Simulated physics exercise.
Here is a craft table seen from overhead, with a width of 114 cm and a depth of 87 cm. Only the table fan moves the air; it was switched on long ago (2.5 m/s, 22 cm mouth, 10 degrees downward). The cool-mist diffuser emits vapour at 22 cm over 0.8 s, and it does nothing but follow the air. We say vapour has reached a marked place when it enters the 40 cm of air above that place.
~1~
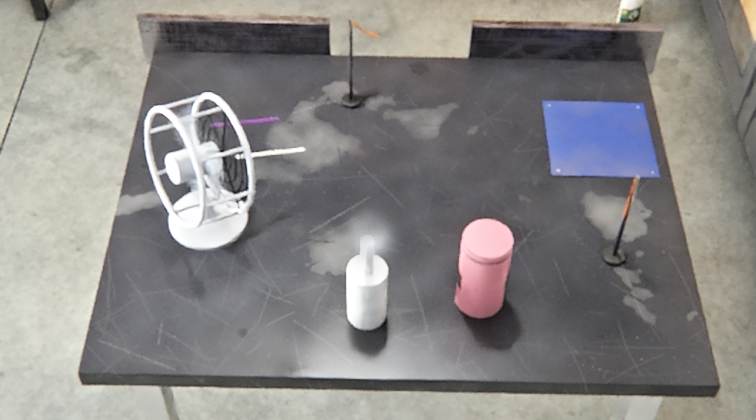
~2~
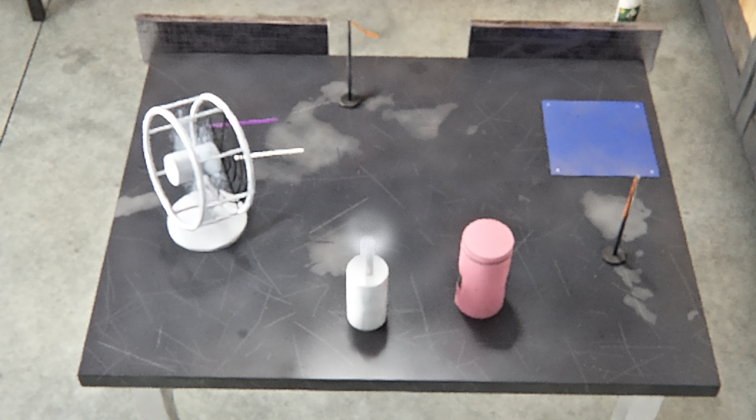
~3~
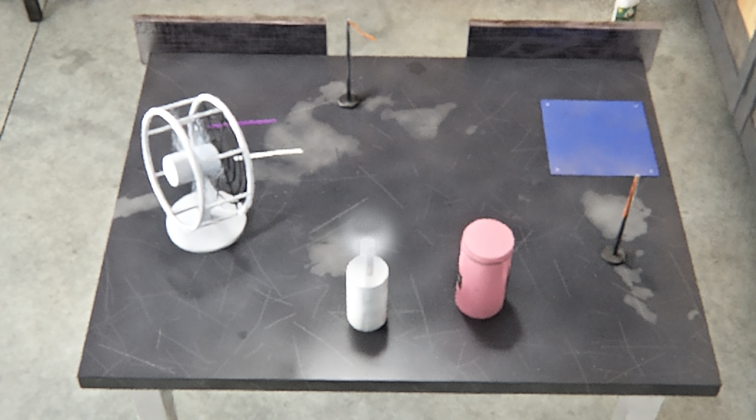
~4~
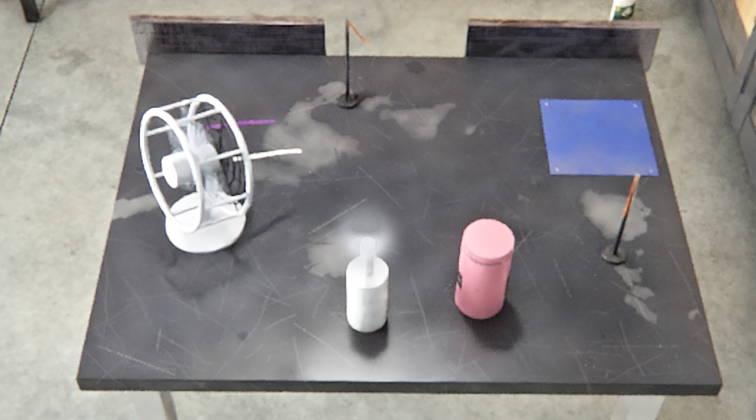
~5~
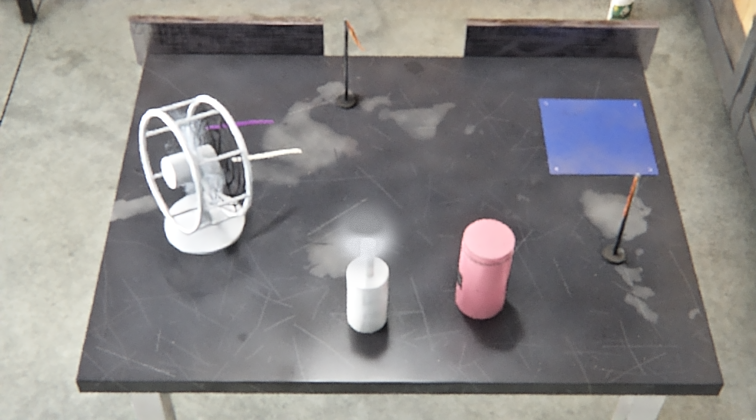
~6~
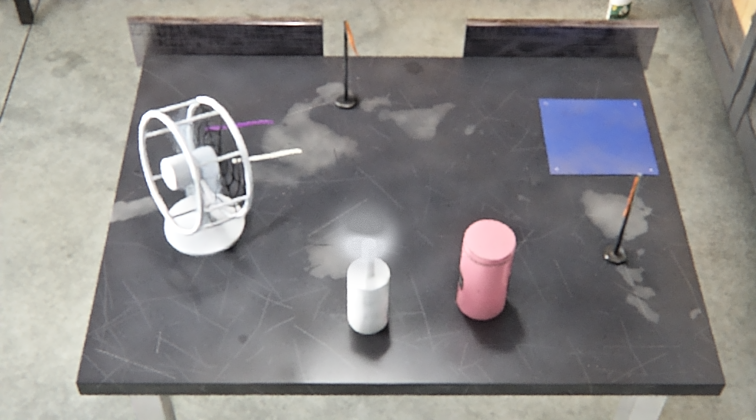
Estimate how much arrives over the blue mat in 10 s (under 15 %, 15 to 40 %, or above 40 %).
Roughly over 40 % arrives there.
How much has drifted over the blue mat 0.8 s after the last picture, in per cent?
0 % or thereabouts.
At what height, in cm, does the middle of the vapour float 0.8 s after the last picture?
Its middle sits roughly 20 cm above the surface.
Then, 0.8 s after the last picture, 0 % is gone from the area; 0 % has passed over the blue mat, and the middle of the rest is near (340, 225).
Then, 1.8 s after the last picture, 1 % is gone from the area; 8 % has passed over the blue mat, and the middle of the rest is near (317, 204).
Then, 3.8 s after the last picture, 73 % is gone from the area; 59 % has passed over the blue mat, and the middle of the rest is near (636, 234).
Then, 9.8 s after the last picture, 95 % is gone from the area; 61 % has passed over the blue mat.
